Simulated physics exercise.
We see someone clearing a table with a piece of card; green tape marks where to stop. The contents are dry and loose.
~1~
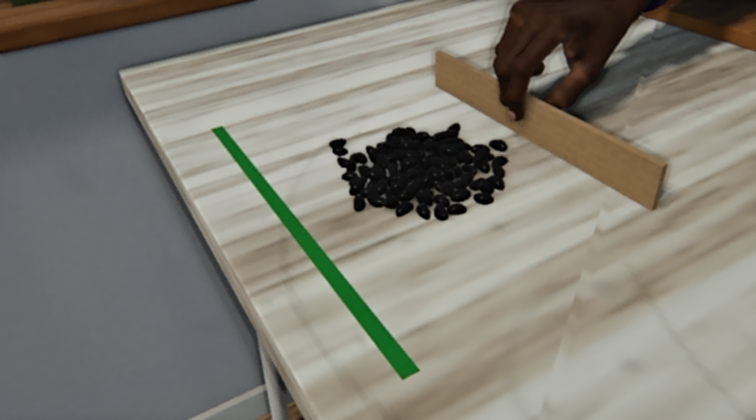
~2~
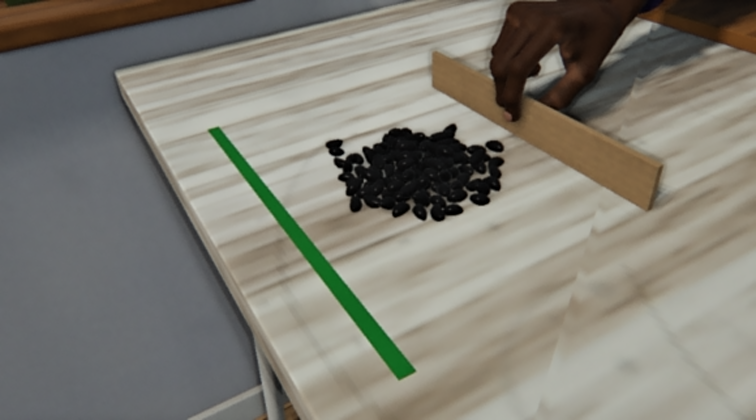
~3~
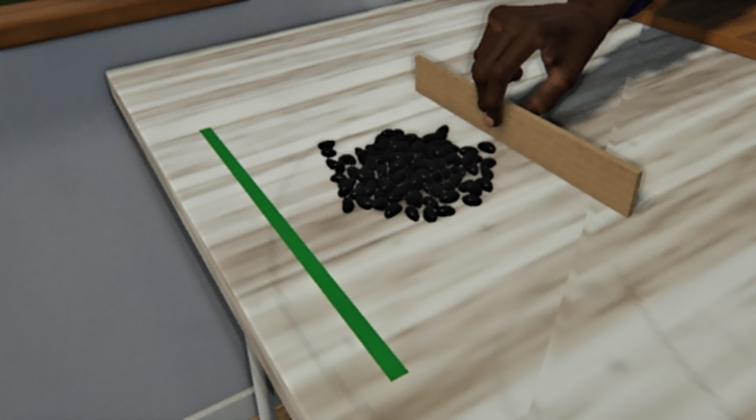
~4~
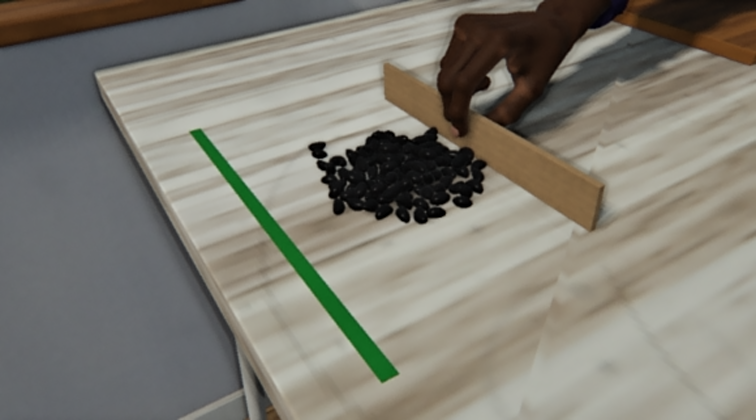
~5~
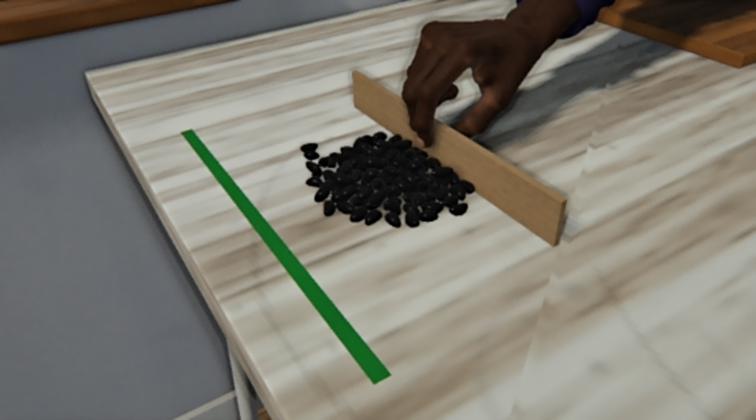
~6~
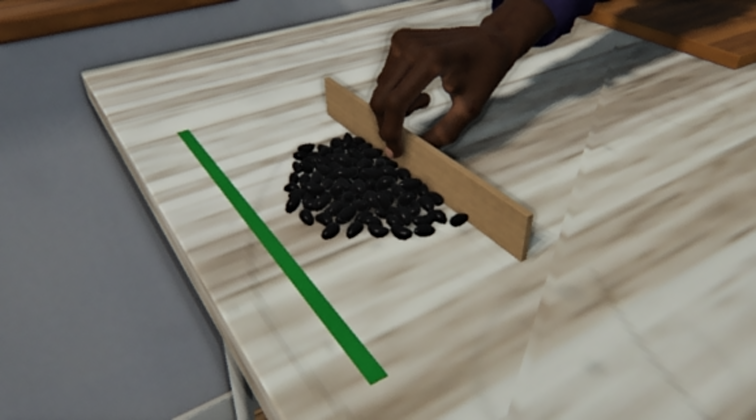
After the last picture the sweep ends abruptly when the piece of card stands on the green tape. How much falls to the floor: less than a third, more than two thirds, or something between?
Lost: Between a third and two thirds of the heap.
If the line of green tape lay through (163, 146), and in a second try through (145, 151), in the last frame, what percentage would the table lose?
Roughly 80 per cent, and 100 per cent.
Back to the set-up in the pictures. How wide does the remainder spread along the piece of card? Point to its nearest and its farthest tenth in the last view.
From about (281, 310) to (184, 174).
Soon after the last picture, piece of card still moving, near (327, 159); heap all on the table, its front near (226, 242).
A little later, piece of card stopped at the green tape; heap about a quarter over the edge.
Later still, piece of card stopped at the green tape; heap about half over the edge.
At rest, piece of card stopped at the green tape; heap about half over the edge.
